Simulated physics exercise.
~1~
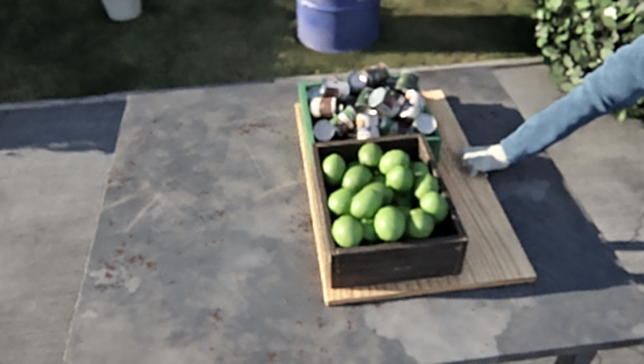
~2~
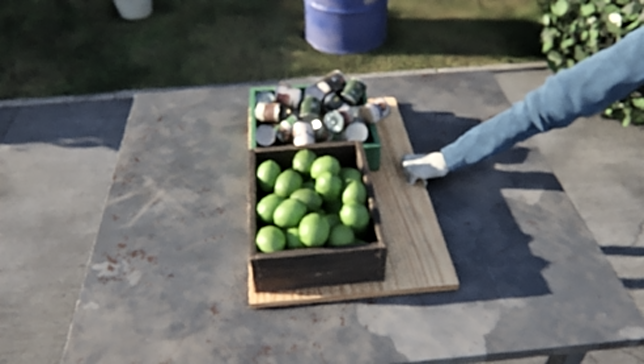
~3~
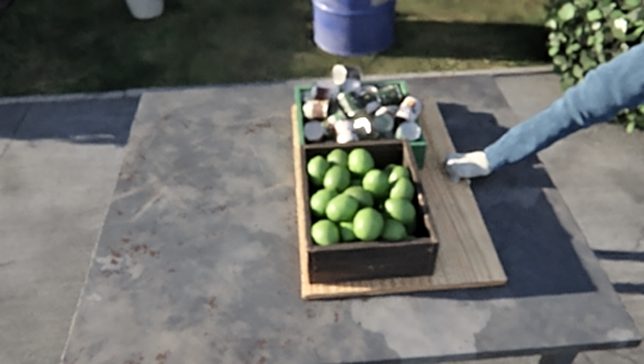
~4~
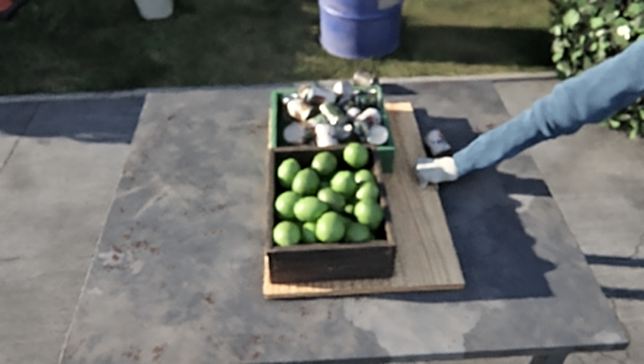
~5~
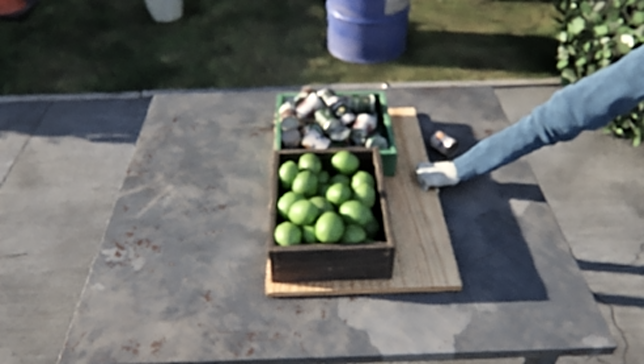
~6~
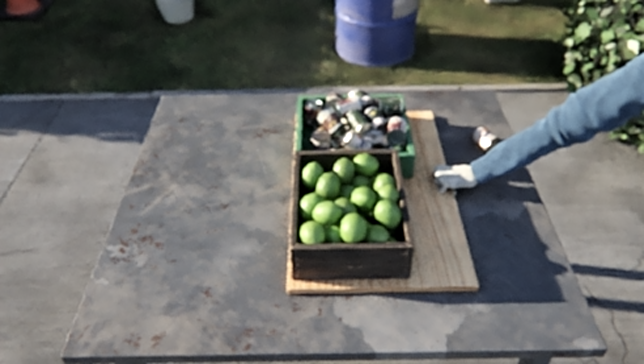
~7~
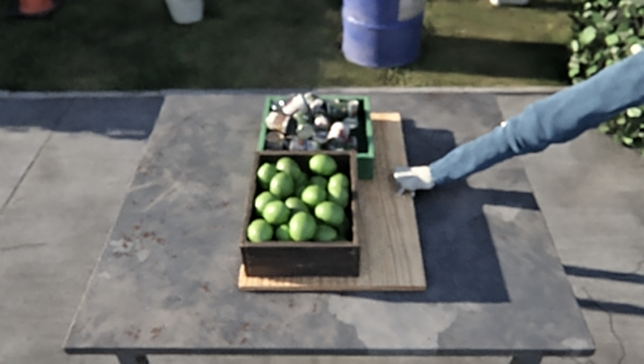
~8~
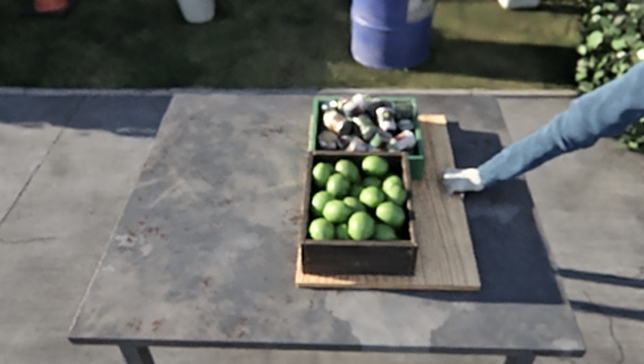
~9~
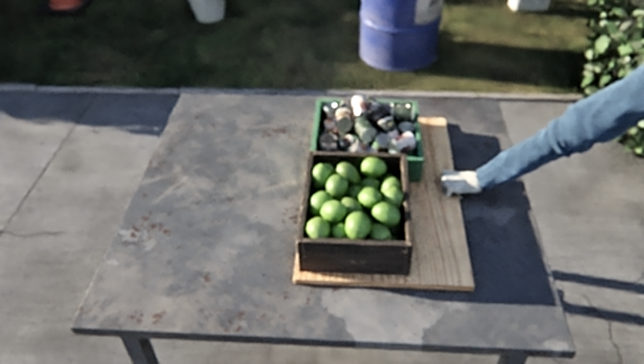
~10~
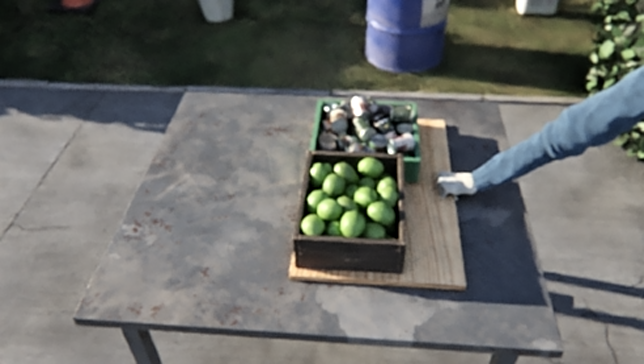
A gloved hand slid a wooden board back and forth across a table, carrying a crate of limes and a green crate of small tins; a tin spilled out on the right, but the limes stayed in, and the board came to rest.
